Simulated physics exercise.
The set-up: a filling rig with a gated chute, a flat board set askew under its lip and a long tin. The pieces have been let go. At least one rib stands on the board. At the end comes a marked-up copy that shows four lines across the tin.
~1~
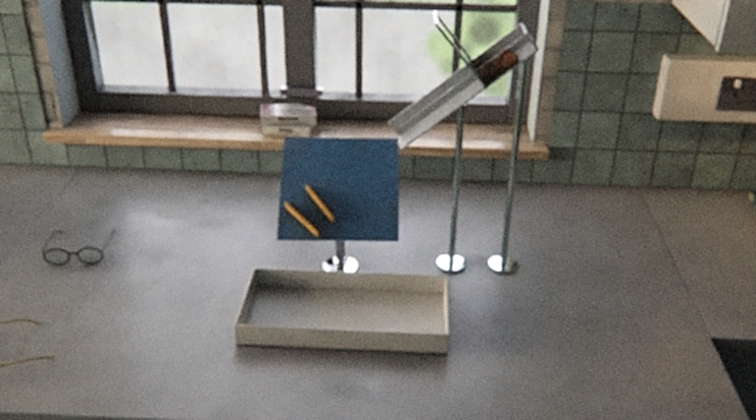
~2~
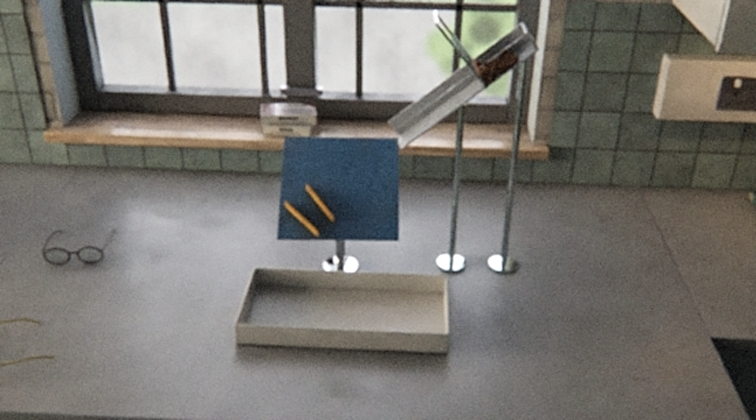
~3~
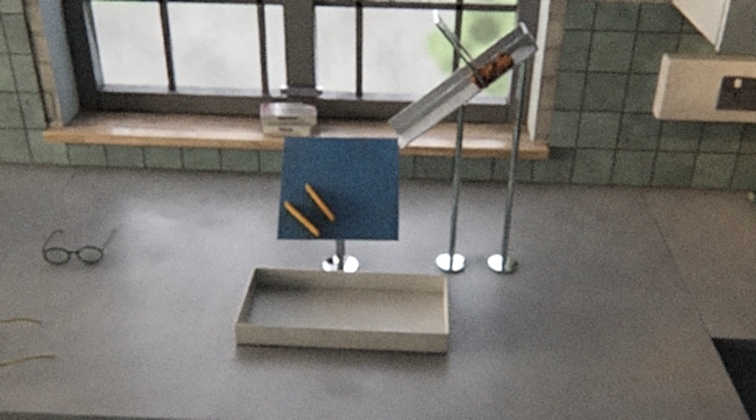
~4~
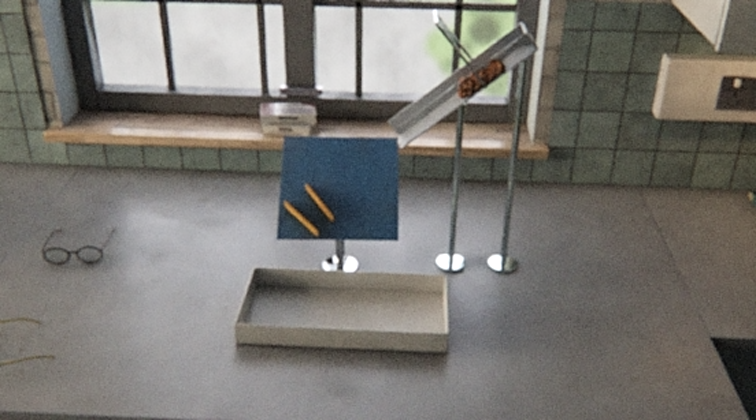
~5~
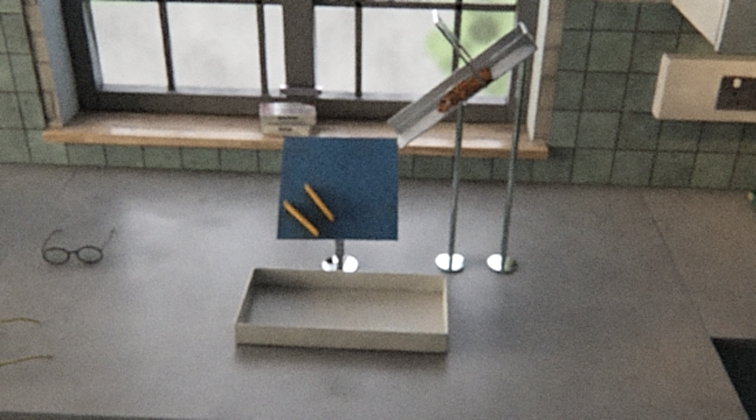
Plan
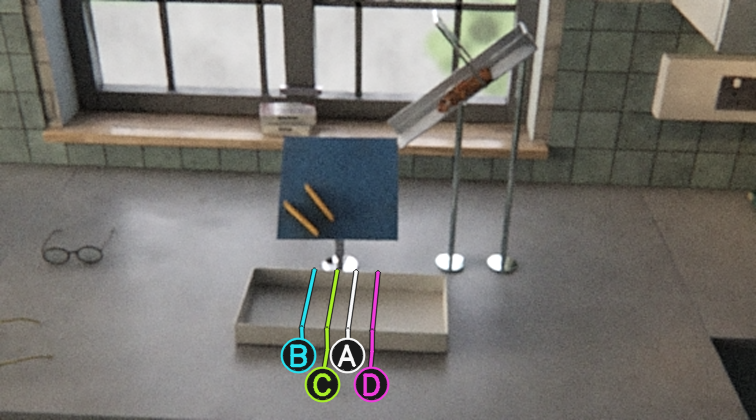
Small brown pieces slide down a sloping clear chute above a tilted blue board.
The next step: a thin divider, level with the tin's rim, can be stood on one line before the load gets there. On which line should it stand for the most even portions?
Use line A.
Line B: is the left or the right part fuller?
More lands on the right.
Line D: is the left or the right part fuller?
More lands on the left.
On the marked copy, line A crosses the front rim at (348, 329); line B crosses the front rim at (301, 327); line C crosses the front rim at (327, 328); line D crosses the front rim at (372, 330).
With A, of what is caught, about half on the left of the divider, about half on the right.
With B, of what is caught, a stray few on the left of the divider, nearly all on the right.
With C, of what is caught, a small part on the left of the divider, most on the right.
With D, of what is caught, nearly all on the left of the divider, a stray few on the right.
